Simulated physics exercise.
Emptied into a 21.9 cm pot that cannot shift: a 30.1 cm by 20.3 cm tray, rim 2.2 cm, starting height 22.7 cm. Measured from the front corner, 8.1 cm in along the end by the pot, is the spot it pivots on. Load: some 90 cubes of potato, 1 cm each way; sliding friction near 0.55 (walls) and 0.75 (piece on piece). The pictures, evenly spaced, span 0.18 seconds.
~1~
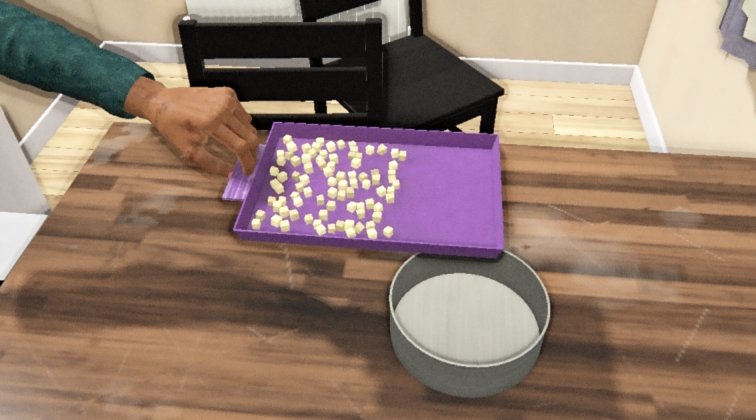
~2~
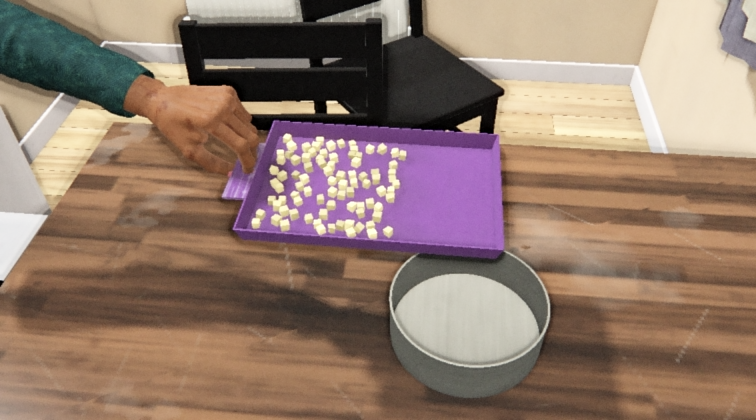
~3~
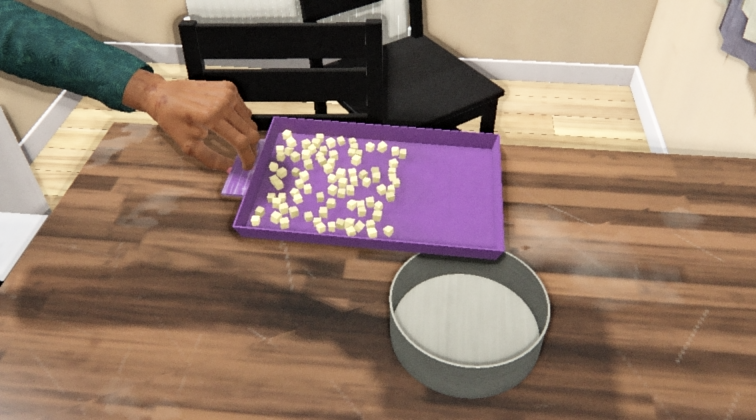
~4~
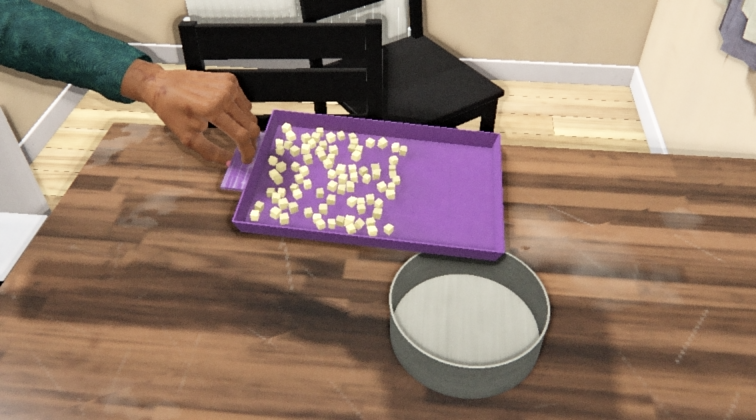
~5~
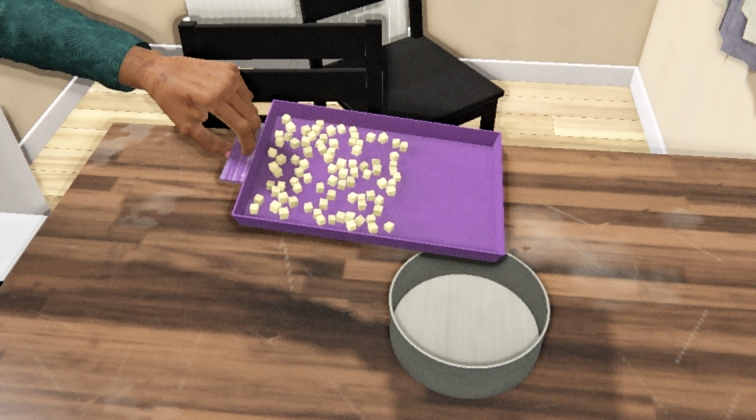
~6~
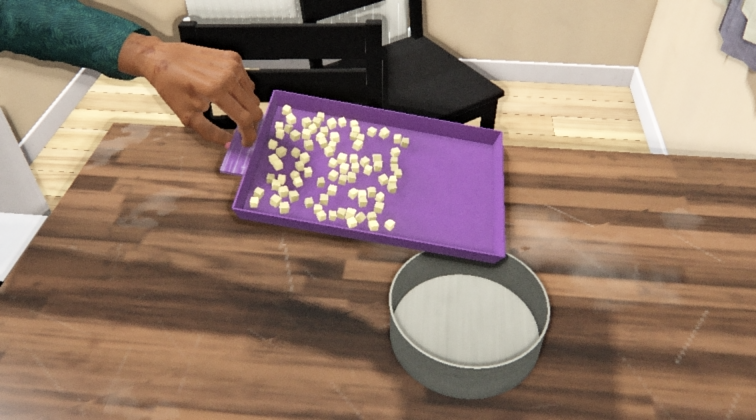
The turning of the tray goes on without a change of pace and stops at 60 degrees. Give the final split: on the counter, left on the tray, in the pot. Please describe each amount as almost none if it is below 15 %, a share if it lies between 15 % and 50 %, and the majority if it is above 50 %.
Counter: A sizeable amount, tray: A sizeable amount, pot: A sizeable amount.
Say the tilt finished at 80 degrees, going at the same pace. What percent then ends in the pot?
Around 35 in a hundred.
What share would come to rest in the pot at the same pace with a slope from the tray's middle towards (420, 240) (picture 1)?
Roughly 30 % of the pieces.
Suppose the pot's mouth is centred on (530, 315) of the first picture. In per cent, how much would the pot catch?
It would come to around 55 percent.
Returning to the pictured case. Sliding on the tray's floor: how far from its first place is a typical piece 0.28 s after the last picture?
Displacement on the tray: Roughly 0 cm.
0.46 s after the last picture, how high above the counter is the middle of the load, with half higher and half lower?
Some 34 cm.
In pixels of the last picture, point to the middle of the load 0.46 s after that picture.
Expected load position: Near (410, 151).
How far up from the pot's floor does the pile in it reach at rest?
1.0 cm.
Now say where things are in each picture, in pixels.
Tray tilt 0 degrees, front corners at (240, 227) and (498, 244); middle of the pieces at (332, 182); pot at (469, 298), in the first picture.
Tray tilt 0 degrees, front corners at (240, 226) and (498, 245); middle of the pieces at (332, 182), in the second picture.
Tray tilt 2 degrees, front corners at (240, 223) and (498, 246); middle of the pieces at (332, 179), in the third picture.
Tray tilt 4 degrees, front corners at (239, 218) and (499, 248), lowest corner right front; middle of the pieces at (332, 175), in the fourth picture.
Tray tilt 7 degrees, front corners at (239, 212) and (499, 249), lowest corner right front; middle of the pieces at (332, 169), in the fifth picture.
Tray tilt 10 degrees, front corners at (239, 205) and (499, 251), lowest corner right front; middle of the pieces at (333, 164); pot at (469, 300), in the sixth picture.
Then, 0.28 s after the last picture, tilt 35 degrees; the tray holds 100 %, the pot 0 %.
Then, 0.46 s after the last picture, tilt 51 degrees; the tray holds 100 %, the pot 0 %.
Then, 0.77 s after the last picture, tilt 60 degrees; the tray holds 50 %, the pot 5 %.
In the end, counter 40 %, tray 35 %, pot 25 %.
